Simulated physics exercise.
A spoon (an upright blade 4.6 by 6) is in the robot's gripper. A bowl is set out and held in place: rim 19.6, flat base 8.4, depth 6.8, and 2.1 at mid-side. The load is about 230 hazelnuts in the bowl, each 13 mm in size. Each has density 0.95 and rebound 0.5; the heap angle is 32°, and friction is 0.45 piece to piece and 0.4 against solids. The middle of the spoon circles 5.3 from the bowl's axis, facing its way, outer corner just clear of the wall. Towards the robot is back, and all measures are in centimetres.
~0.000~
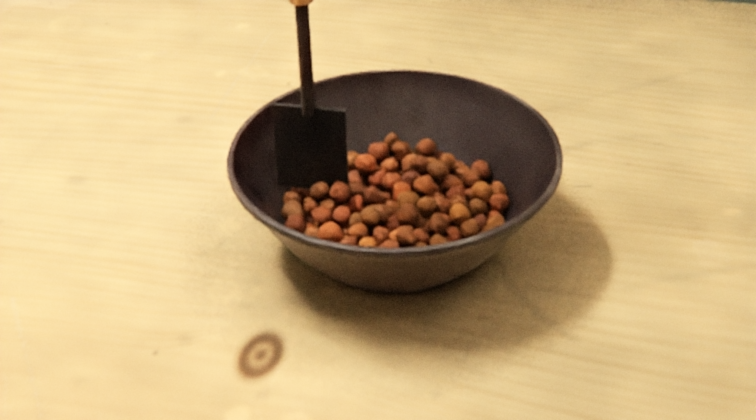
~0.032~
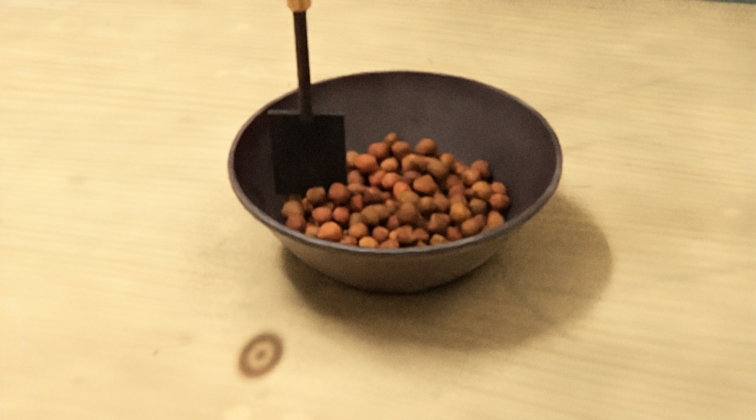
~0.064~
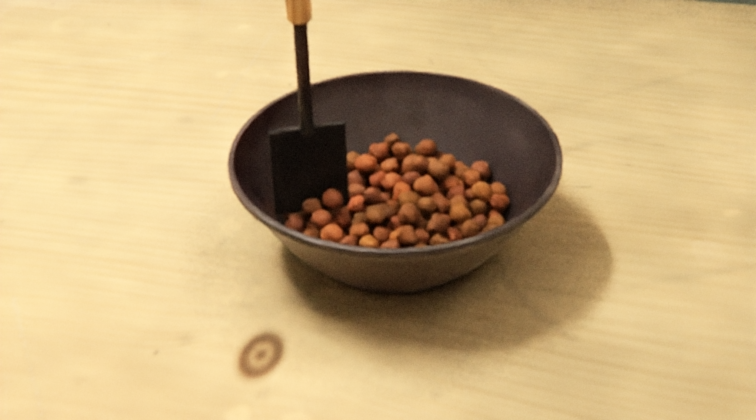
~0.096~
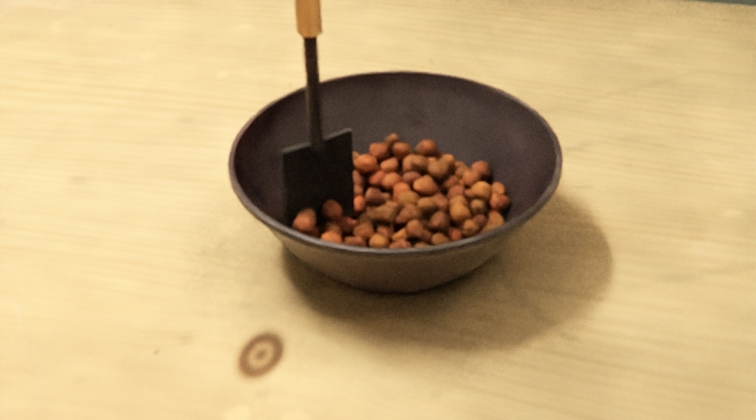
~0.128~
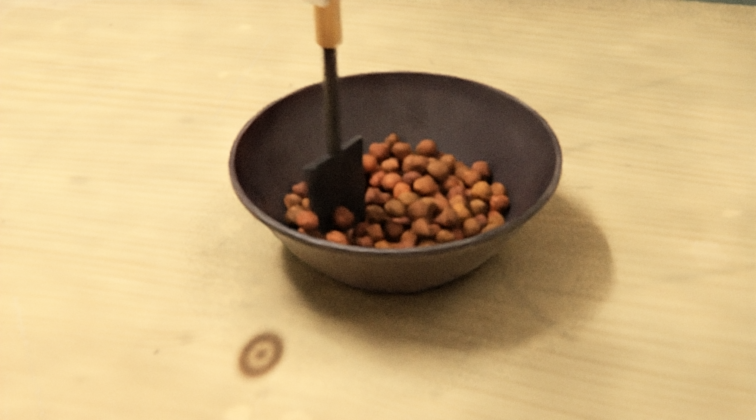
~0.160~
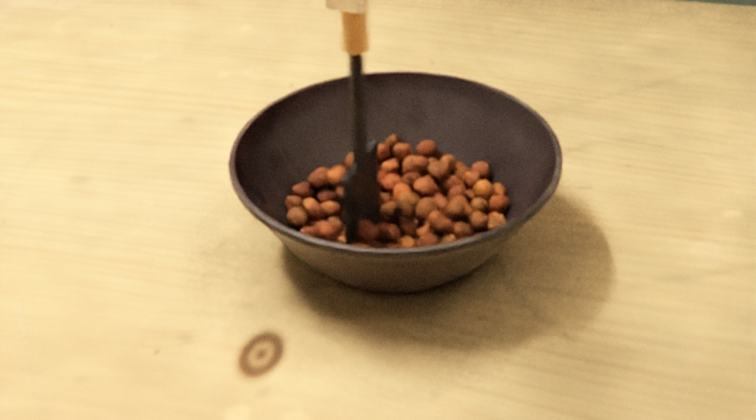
A dark flat blade turns edge-on as it sweeps rightward through hazelnuts in a bowl.
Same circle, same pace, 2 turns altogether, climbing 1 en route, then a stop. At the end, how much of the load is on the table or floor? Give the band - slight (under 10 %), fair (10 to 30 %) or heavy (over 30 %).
Band: Slight.
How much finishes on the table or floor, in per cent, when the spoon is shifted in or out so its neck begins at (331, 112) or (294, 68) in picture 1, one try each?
About 10 and 0 per cent.
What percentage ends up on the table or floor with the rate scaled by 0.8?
That gives about 0 percent.
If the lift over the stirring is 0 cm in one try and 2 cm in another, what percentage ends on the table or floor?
First try about 15 per cent, second about 0 per cent.
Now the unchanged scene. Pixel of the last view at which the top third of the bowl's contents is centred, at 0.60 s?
I'd put it at around (352, 174).
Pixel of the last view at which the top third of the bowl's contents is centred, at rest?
Centre of top third: Approx. (387, 191).
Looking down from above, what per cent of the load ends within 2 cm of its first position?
Roughly 60 per cent.
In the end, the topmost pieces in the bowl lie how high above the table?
5.5 cm, give or take.
After 0.60 s, 332° round, highest piece 8 above the table; 227 in the bowl, 1 on the table or floor, 2 in flight or on the tool.
After 1.03 s, 223° round, highest piece 7 above the table; 225 in the bowl, 5 on the table or floor.
After 1.45 s, 0° round, highest piece 6 above the table; 222 in the bowl, 7 on the table or floor, 1 in flight or on the tool.
After 2.15 s, 0° round, highest piece 5 above the table; 222 in the bowl, 8 on the table or floor.
In the end, 222 in the bowl, 8 on the table or floor. That is 3 % on the table or floor.
